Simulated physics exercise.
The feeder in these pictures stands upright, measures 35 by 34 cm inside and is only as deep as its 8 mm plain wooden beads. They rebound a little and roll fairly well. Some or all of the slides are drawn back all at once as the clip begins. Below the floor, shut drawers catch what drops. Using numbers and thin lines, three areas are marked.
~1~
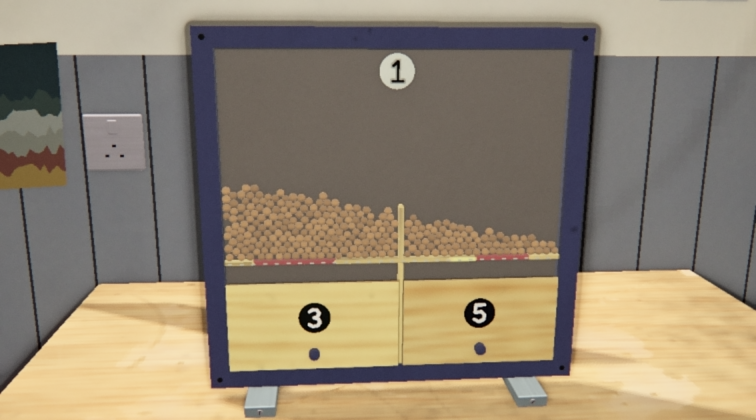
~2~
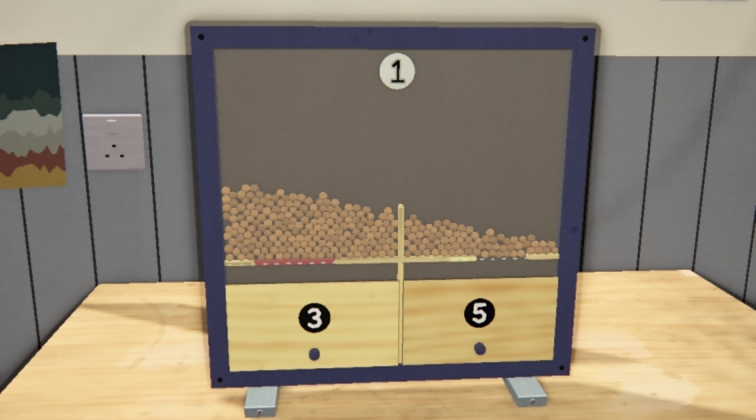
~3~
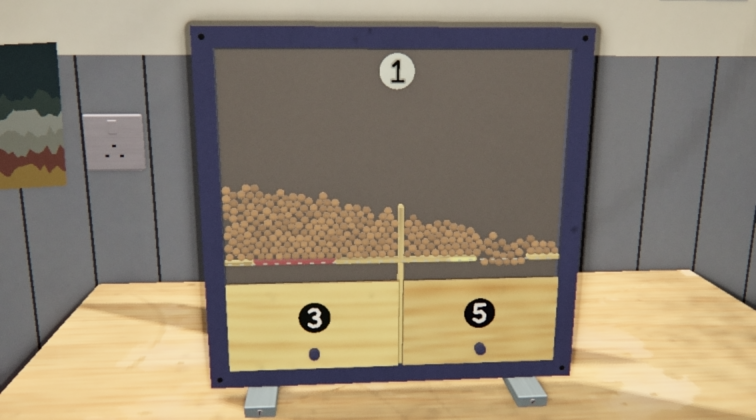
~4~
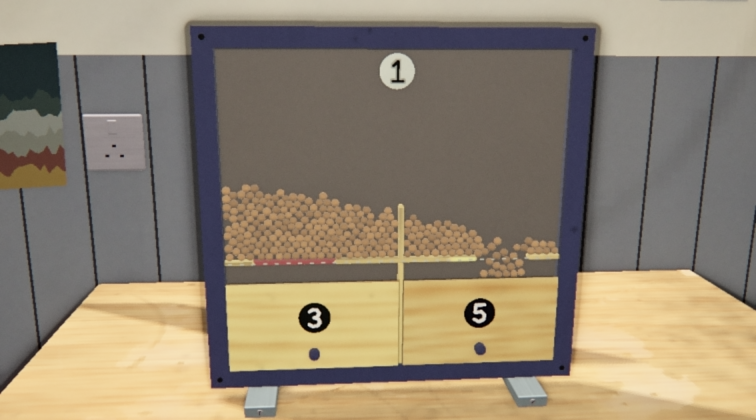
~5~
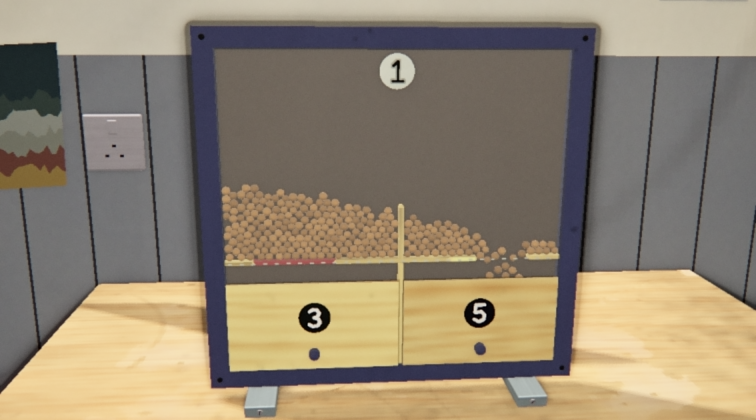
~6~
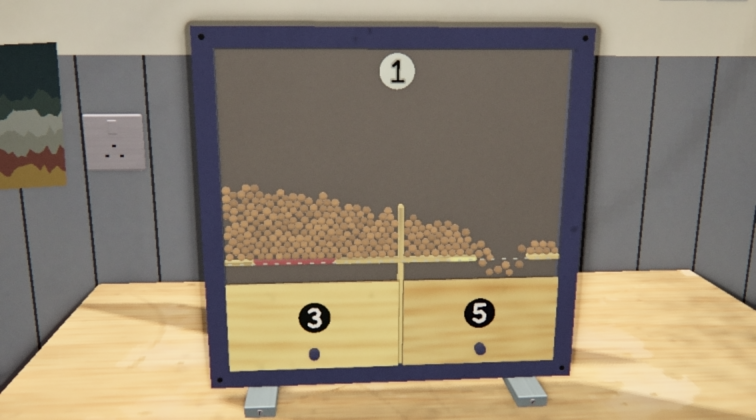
In a blue-framed case, the right red slide disappears and some brown beads drop through the gap.
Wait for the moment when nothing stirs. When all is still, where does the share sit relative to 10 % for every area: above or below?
No. 1: Above it. 3: Below it. 5: Above it.
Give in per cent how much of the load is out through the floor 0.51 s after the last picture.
Roughly 10 %.
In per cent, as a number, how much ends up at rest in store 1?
Around 85 percent.
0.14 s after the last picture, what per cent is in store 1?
Share: Some 90 per cent.
Then, 0.14 s later than the last picture, 10 % are out; no. 1, 90 %, no. 5, 10 %.
Then, 0.50 s later than the last picture, 10 % are out; no. 1, 90 %, no. 5, 10 %.
Then, 1.21 s later than the last picture, 15 % are out; no. 1, 85 %, no. 5, 15 %.
All still 1.7 s after it, 15 % are out; no. 1, 85 %, no. 3, 0 %, no. 5, 15 %.
